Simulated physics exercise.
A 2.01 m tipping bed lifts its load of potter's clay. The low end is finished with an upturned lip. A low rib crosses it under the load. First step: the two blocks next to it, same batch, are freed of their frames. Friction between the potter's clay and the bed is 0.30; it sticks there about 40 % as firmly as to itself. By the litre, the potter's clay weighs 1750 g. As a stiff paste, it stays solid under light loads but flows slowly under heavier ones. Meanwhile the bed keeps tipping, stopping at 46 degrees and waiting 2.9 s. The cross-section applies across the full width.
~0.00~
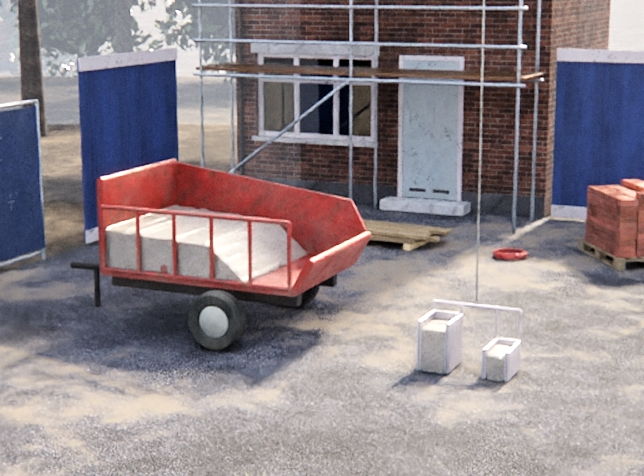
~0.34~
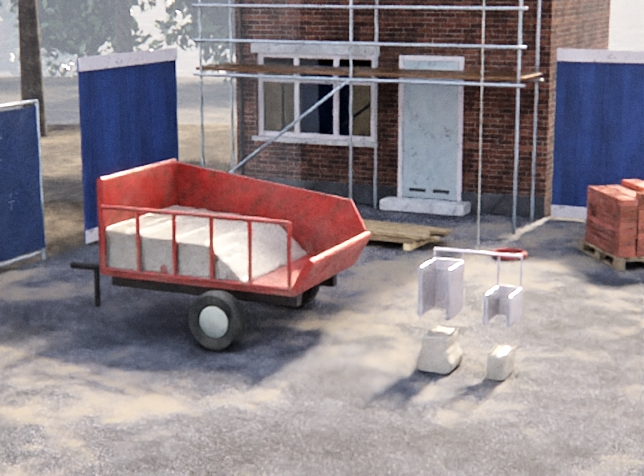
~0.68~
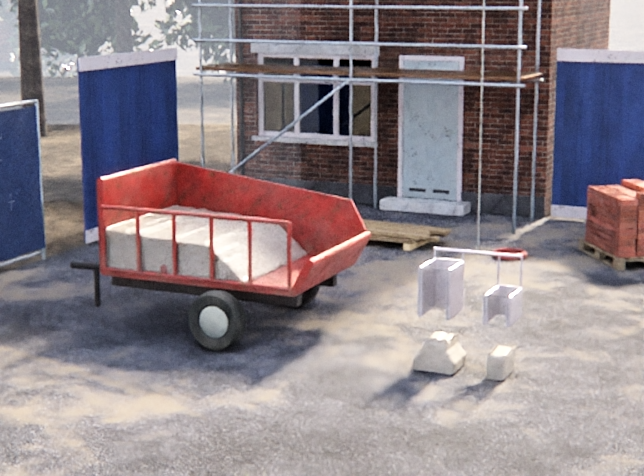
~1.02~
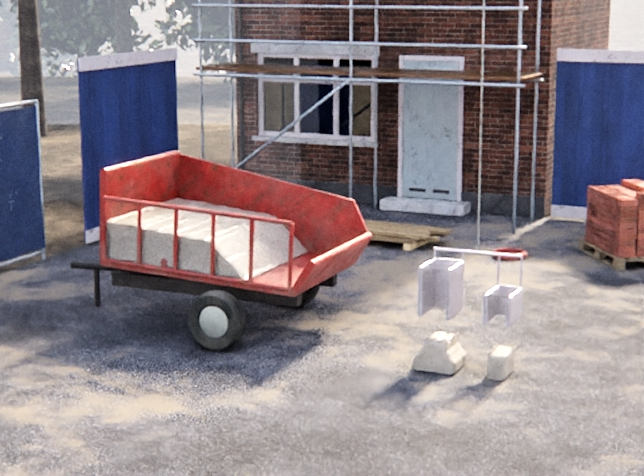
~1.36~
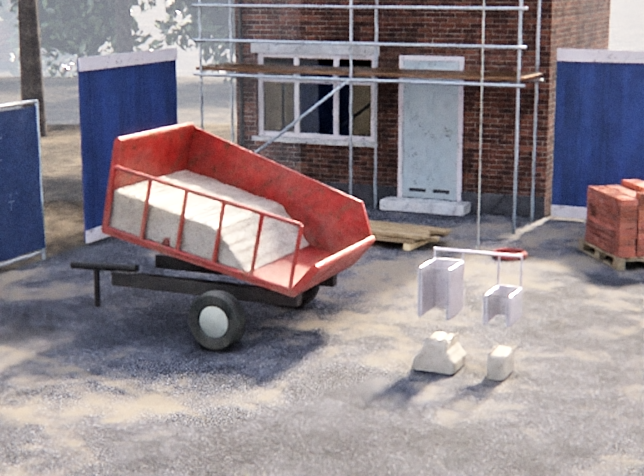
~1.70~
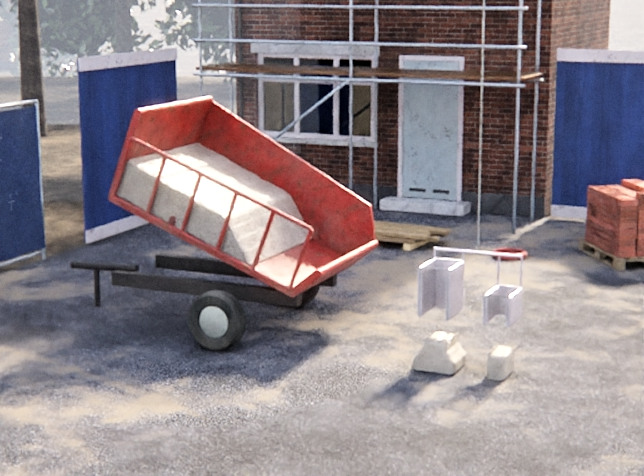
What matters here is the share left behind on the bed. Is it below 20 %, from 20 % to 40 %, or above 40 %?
From 20 % to 40 %.
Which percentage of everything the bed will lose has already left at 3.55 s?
90 %.
By 2.25 s, the tilt is 37 degrees and 100 % is on the bed.
By 2.90 s, the tilt is 46 degrees and 84 % is on the bed.
By 3.55 s, the tilt is 46 degrees and 41 % is on the bed.
By 4.20 s, the tilt is 46 degrees and 35 % is on the bed.
By 5.67 s, at the end, the tilt is 46 degrees and 33 % is on the bed.
